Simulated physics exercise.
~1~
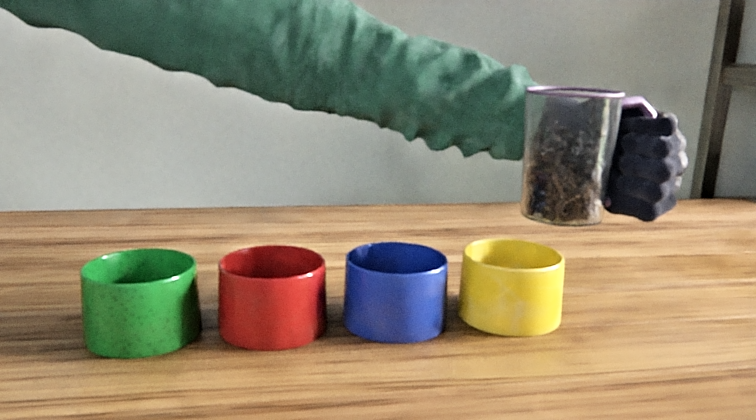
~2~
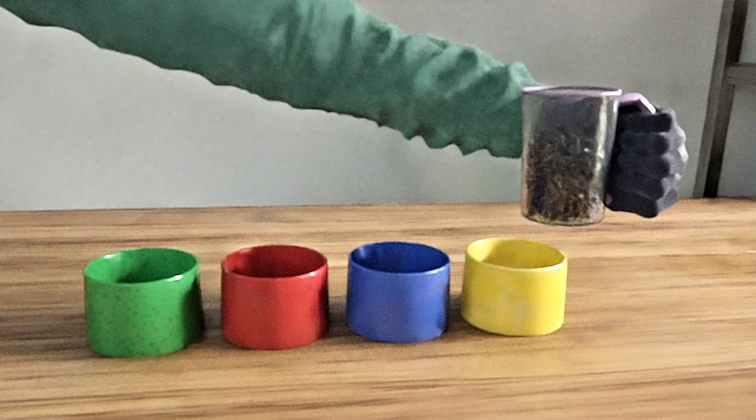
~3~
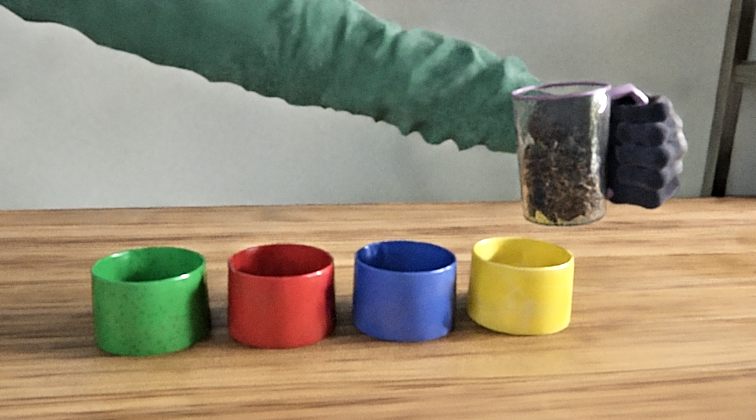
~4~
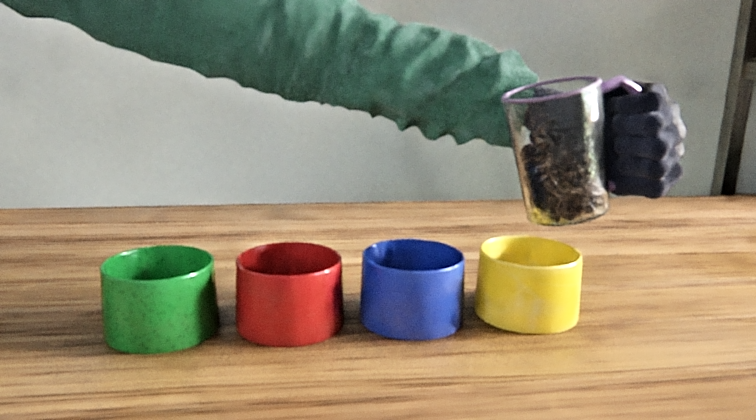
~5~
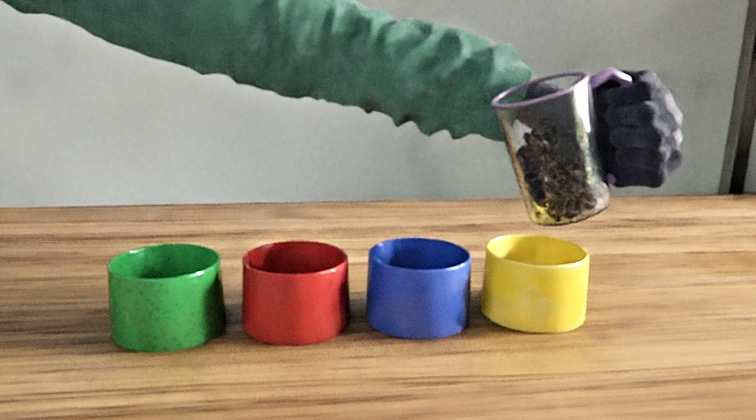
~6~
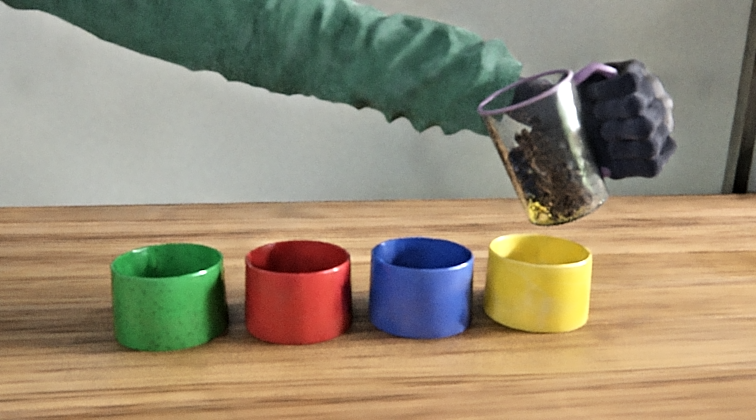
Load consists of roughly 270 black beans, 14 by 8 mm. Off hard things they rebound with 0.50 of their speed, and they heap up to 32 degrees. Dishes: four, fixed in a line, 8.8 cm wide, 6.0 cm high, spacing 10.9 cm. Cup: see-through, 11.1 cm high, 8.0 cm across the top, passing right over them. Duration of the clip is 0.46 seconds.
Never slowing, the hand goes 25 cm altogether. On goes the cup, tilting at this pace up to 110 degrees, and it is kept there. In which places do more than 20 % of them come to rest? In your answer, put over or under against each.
Red - over; blue - under; green - under; yellow - under; counter - over.
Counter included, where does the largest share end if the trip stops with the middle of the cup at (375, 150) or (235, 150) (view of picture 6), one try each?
Try 1 - red; try 2 - red.
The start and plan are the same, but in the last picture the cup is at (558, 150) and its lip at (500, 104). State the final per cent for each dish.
Final shares - red 60 %, blue 0 %, green 0 %, yellow 0 %.
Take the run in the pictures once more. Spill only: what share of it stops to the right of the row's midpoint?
Estimated share comes to about 0 per cent.
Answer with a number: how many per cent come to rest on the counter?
40 per cent.
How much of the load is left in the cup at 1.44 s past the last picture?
Roughly 70 per cent, give or take.
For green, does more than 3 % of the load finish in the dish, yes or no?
Result for green: Yes, it does.
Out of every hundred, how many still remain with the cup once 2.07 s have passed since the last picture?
Approx. 5 % - an estimate.
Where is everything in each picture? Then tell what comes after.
In the first picture, cup at (567, 155), tilt 0 degrees, lip at (531, 91), moved 0.0 cm; middle of the pieces at (570, 176); yellow dish at (513, 254); blue dish at (397, 258); red dish at (273, 262); green dish at (140, 266).
In the second picture, cup at (566, 154), tilt 2 degrees, lip at (526, 93), moved 0.4 cm; middle of the pieces at (569, 175).
In the third picture, cup at (562, 153), tilt 8 degrees, lip at (516, 96), moved 1.4 cm; middle of the pieces at (568, 173).
In the fourth picture, cup at (559, 152), tilt 14 degrees, lip at (506, 101), moved 2.5 cm; middle of the pieces at (567, 171).
In the fifth picture, cup at (555, 150), tilt 20 degrees, lip at (495, 106), moved 3.5 cm; middle of the pieces at (565, 169).
In the sixth picture, cup at (546, 150), tilt 26 degrees, lip at (481, 112), moved 4.5 cm; middle of the pieces at (558, 167); yellow dish at (540, 250); blue dish at (422, 253); red dish at (298, 257); green dish at (168, 261).
Then, 0.86 s after the last picture, tilt 81 degrees; cup holds 100 %.
Then, 1.44 s after the last picture, tilt 110 degrees; cup holds 70 %, red 30 %.
Then, 2.07 s after the last picture, tilt 110 degrees; cup holds 5 %, red 50 %, green 5 %.
In the end, red 50 %, blue 0 %, green 10 %, yellow 0 %, counter 40 %.
